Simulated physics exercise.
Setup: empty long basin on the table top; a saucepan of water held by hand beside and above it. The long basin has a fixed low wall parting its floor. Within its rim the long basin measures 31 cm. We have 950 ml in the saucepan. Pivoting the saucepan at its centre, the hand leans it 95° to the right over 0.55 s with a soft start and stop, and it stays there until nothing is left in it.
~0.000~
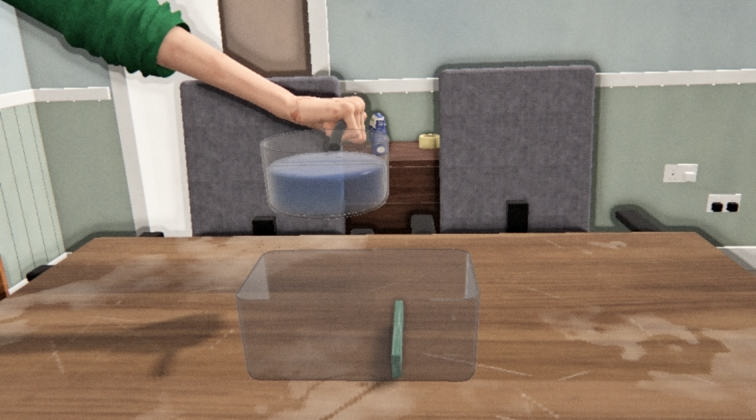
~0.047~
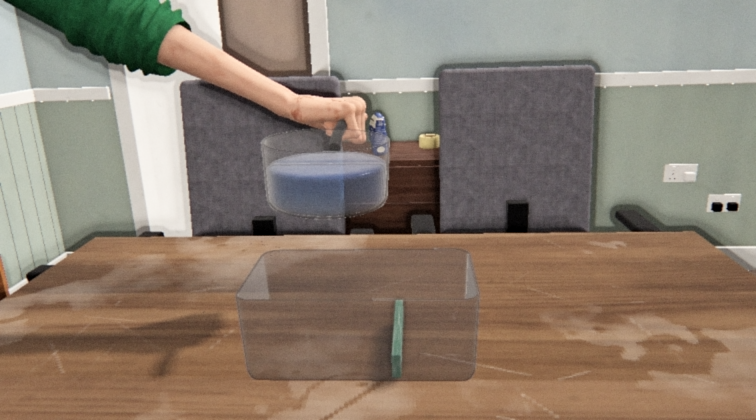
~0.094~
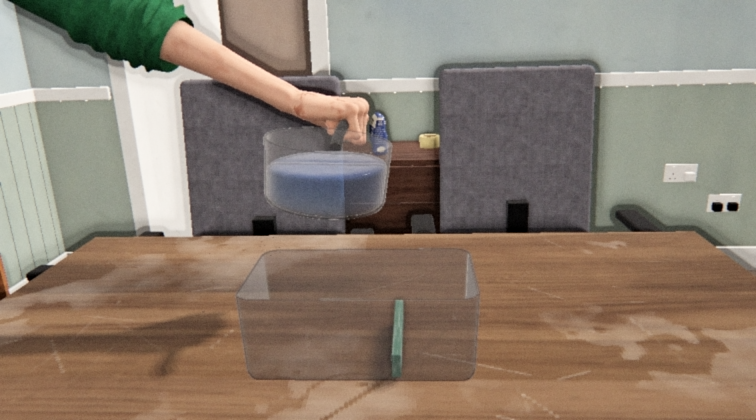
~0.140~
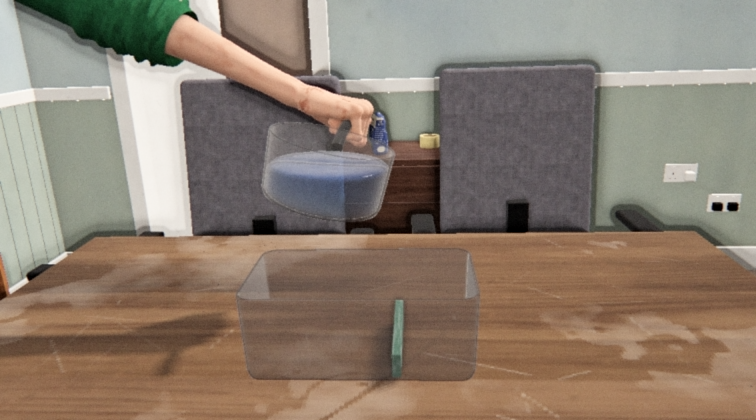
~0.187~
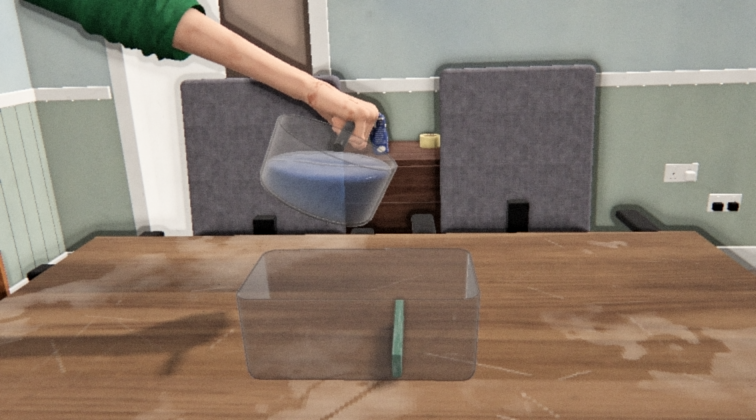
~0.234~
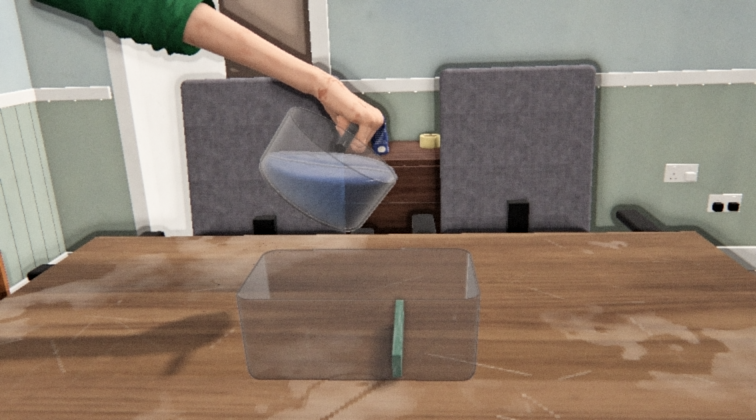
At first, a hand reaching in from the left holds a clear round pan of blue water upright above an empty, see-through basin on a wooden table. The hand then leans the pan to the right, slightly and then more steeply, and the water gathers toward its lowered right side.
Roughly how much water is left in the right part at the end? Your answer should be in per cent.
Roughly 58 per cent is left in the right part.
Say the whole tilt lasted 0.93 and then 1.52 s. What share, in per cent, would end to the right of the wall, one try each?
First 60, then 60 per cent.
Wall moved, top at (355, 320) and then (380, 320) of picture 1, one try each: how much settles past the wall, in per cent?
First 75, then 70 per cent.
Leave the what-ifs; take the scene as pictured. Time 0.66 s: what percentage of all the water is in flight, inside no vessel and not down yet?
18 in a hundred, give or take.
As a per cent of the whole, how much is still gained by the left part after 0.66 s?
Around 26 in a hundred.
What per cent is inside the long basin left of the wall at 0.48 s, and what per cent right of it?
Lab note: Left near 0 %, right near 20.
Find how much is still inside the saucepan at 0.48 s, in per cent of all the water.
Fraction remaining: Approx. 36 per cent.
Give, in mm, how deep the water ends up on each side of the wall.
Around 10 mm deep on the left, around 36 mm deep on the right.
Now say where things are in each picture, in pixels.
In the first frame, it leans 0°; its right rim is at (388, 140); the water meets the walls at (270, 164) and (386, 163); the long basin's rim runs from (251, 274) to (474, 273); the wall's top is at (398, 326).
In the second frame, it leans 2°; its right rim is at (388, 142); the water meets the walls at (269, 164) and (386, 163).
In the third frame, it leans 7°; its right rim is at (391, 147); the water meets the walls at (270, 163) and (387, 164).
In the fourth frame, it leans 14°; its right rim is at (394, 156); the water meets the walls at (269, 162) and (389, 165).
In the fifth frame, it leans 25°; its right rim is at (395, 168); the water meets the walls at (268, 159) and (392, 167).
In the sixth frame, it leans 36°; its right rim is at (394, 181); the water meets the walls at (265, 155) and (390, 170); 1 per cent is over the edge.
Then, 0.48 s in, the tilt is 91° and 35 per cent is still to pour, 0 is left of the wall and 21 right of it.
Then, 0.66 s in, the tilt is 95° and 13 per cent is still to pour, 8 is left of the wall and 61 right of it.
Then, 0.85 s in, the tilt is 95° and 5 per cent is still to pour, 18 is left of the wall and 65 right of it.
Then, 1.05 s in, the tilt is 95° and 2 per cent is still to pour, 24 is left of the wall and 65 right of it.
Finally, 34 per cent lies left of the wall, 58 right of it and 8 outside.
